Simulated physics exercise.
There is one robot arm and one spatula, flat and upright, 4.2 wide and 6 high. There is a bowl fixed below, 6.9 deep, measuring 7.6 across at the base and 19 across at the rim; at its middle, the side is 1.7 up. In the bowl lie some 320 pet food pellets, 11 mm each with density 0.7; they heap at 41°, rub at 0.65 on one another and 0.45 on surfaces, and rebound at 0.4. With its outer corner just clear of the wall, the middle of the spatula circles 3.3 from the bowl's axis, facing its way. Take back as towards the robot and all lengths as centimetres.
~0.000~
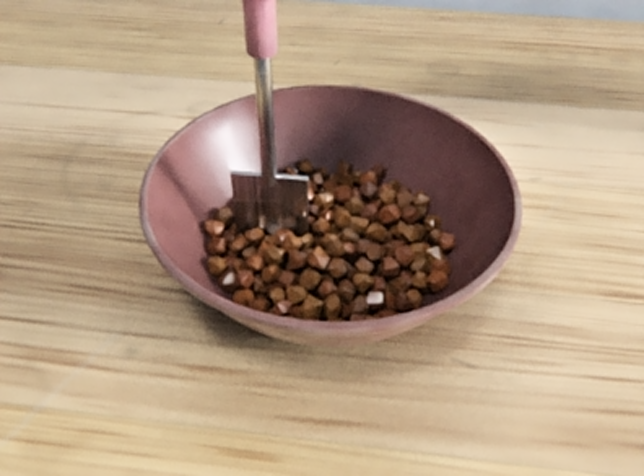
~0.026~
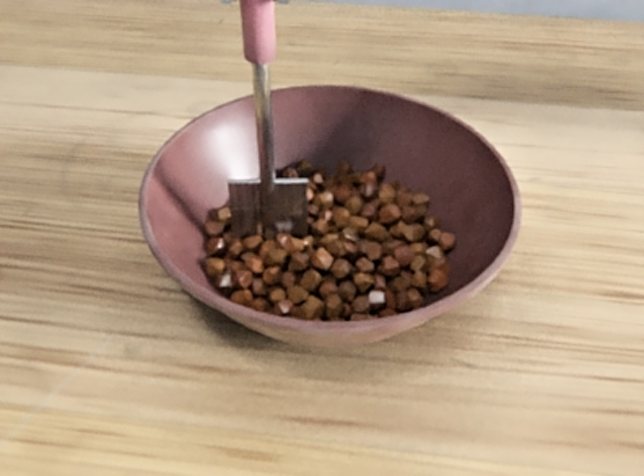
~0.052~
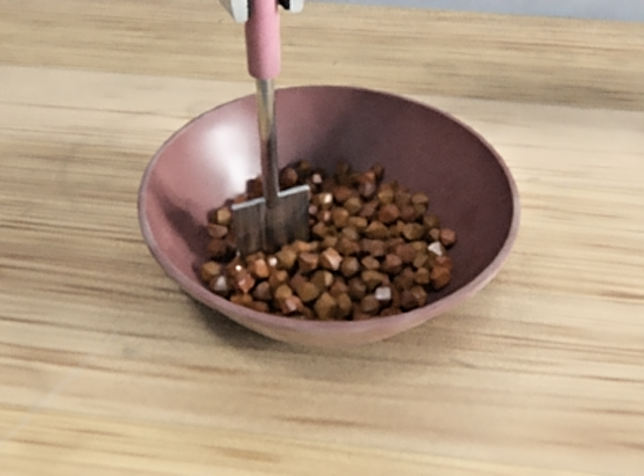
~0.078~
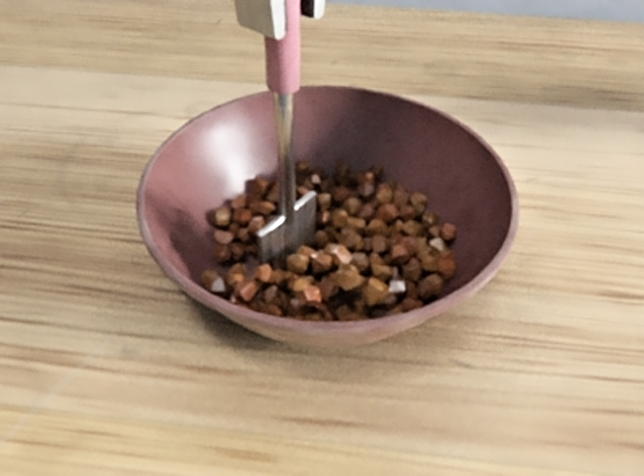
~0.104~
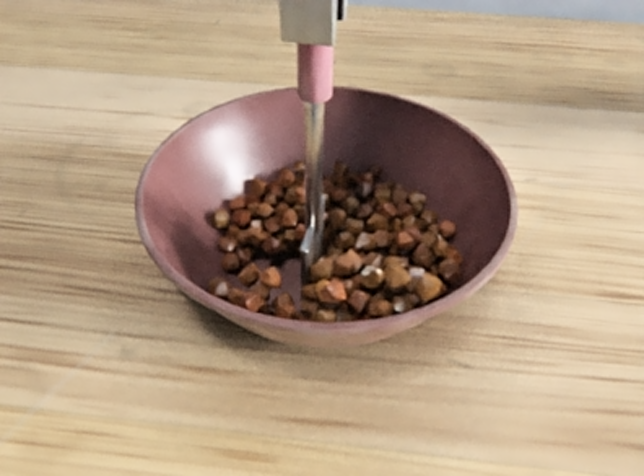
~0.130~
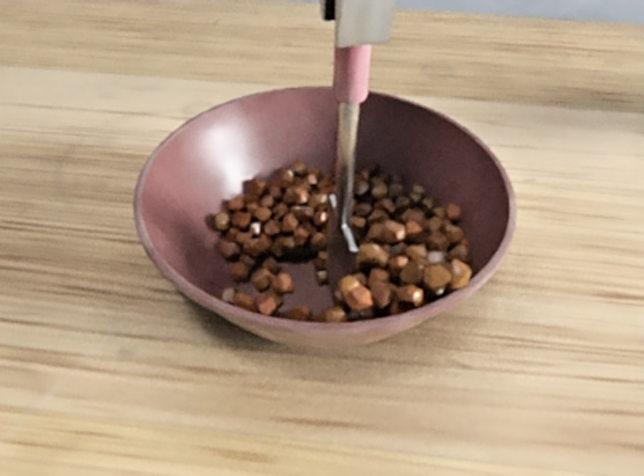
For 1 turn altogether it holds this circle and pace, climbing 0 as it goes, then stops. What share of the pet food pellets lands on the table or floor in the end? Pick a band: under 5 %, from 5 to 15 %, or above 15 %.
From 5 to 15 %.
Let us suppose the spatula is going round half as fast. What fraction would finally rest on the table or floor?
In that case, close to 0 in a hundred.
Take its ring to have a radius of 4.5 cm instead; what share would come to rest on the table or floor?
Near 20 %.
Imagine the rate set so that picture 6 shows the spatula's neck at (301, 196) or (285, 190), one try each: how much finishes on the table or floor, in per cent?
First try: About 5 %; second try: About 0 %.
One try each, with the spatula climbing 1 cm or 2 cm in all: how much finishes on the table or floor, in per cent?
Close to 10 and 5 percent, in that order.
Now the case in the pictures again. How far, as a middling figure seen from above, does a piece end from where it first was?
My guess is close to 7 centimetres.
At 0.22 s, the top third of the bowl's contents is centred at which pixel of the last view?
Near (429, 171).
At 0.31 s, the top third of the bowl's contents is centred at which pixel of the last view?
The centre lies near (292, 134) in the last picture.
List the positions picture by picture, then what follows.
The spatula neck at (268, 152), 0° round; upper third of the load around (343, 236), from x 215 to 445, top at y 165; 315 in the bowl, in the first picture.
The spatula neck at (266, 157), 9° round; upper third of the load around (341, 241), from x 215 to 445, top at y 165, in the second picture.
The spatula neck at (270, 173), 32° round; upper third of the load around (336, 255), from x 210 to 445, top at y 165, in the third picture.
The spatula neck at (287, 189), 58° round; upper third of the load around (342, 270), from x 210 to 450, top at y 165, in the fourth picture.
The spatula neck at (313, 198), 85° round; upper third of the load around (363, 276), from x 220 to 450, top at y 165, in the fifth picture.
The spatula neck at (344, 198), 111° round; upper third of the load around (390, 272), from x 220 to 460, top at y 165; 315 in the bowl, in the sixth picture.
After 0.22 s, 202° round, highest piece 10 above the table; 308 in the bowl, 7 in flight or on the tool.
After 0.31 s, 294° round, highest piece 9 above the table; 297 in the bowl, 5 on the table or floor, 13 in flight or on the tool.
After 0.56 s, 0° round, highest piece 7 above the table; 290 in the bowl, 25 on the table or floor.
After 1.26 s, 0° round, highest piece 6 above the table; 290 in the bowl, 25 on the table or floor.
In the end, 290 in the bowl, 25 on the table or floor. That is 8 % on the table or floor.
